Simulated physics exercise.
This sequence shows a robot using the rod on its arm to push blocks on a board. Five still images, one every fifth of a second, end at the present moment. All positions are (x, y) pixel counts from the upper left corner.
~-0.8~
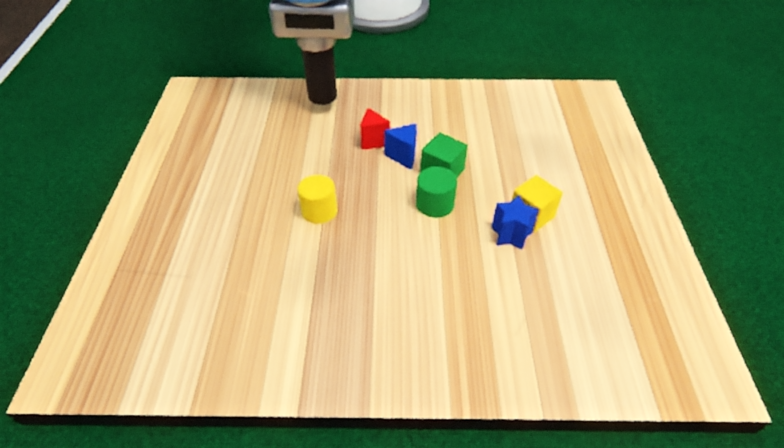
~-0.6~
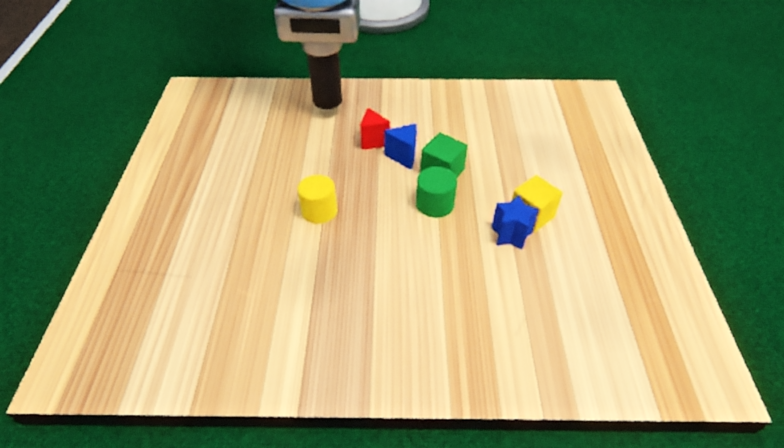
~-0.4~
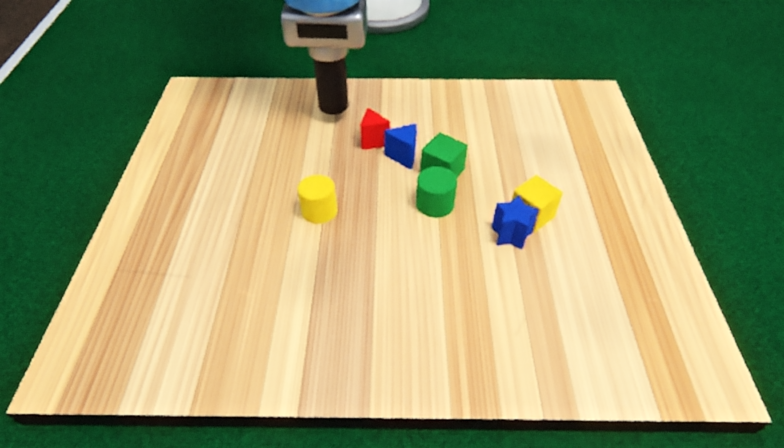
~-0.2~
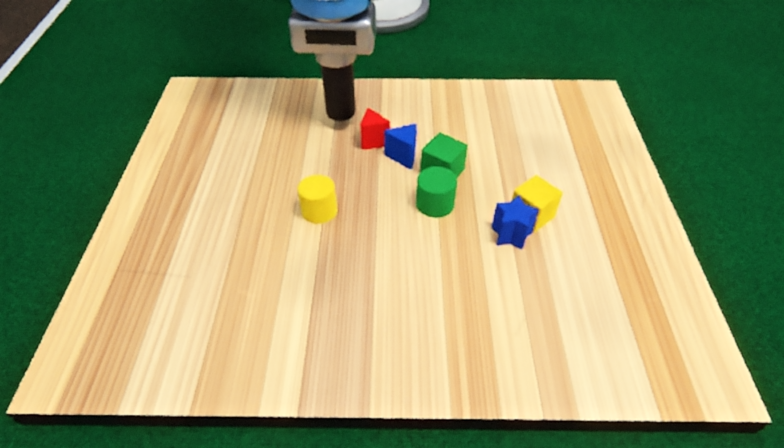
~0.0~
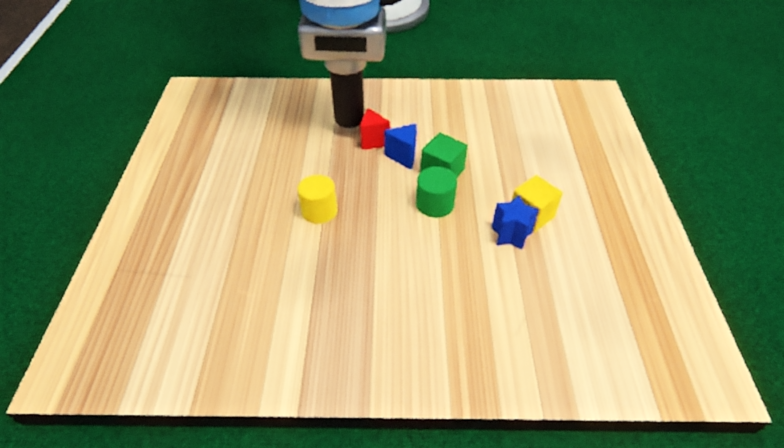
Robot arm with a dark rod moving slowly right and slightly nearer toward a red triangular block, the coloured blocks staying still.
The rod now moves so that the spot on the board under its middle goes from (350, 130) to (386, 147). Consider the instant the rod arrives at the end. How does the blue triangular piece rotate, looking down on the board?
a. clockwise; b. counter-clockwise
My pick is b.
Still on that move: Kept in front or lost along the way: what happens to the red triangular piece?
I'd say it is still being pushed.
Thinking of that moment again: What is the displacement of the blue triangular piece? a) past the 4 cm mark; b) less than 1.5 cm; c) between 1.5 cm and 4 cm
c.
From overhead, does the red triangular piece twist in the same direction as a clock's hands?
Yes, that is how it ends up.
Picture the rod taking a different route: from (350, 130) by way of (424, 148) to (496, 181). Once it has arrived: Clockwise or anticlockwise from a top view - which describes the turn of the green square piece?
My prediction: CW.
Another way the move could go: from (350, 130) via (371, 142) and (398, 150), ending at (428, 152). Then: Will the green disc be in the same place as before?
I'd say yes.
What follows on the original path. Halfway along, rod (368, 128); red triangular piece (386, 125), turned 30° clockwise; blue triangular piece (410, 137), turned 15° anticlockwise.
At the end, rod (386, 137); red triangular piece (398, 138), turned 70° clockwise; blue triangular piece (413, 151), turned 40° anticlockwise; green square piece (452, 150), turned 30° anticlockwise.
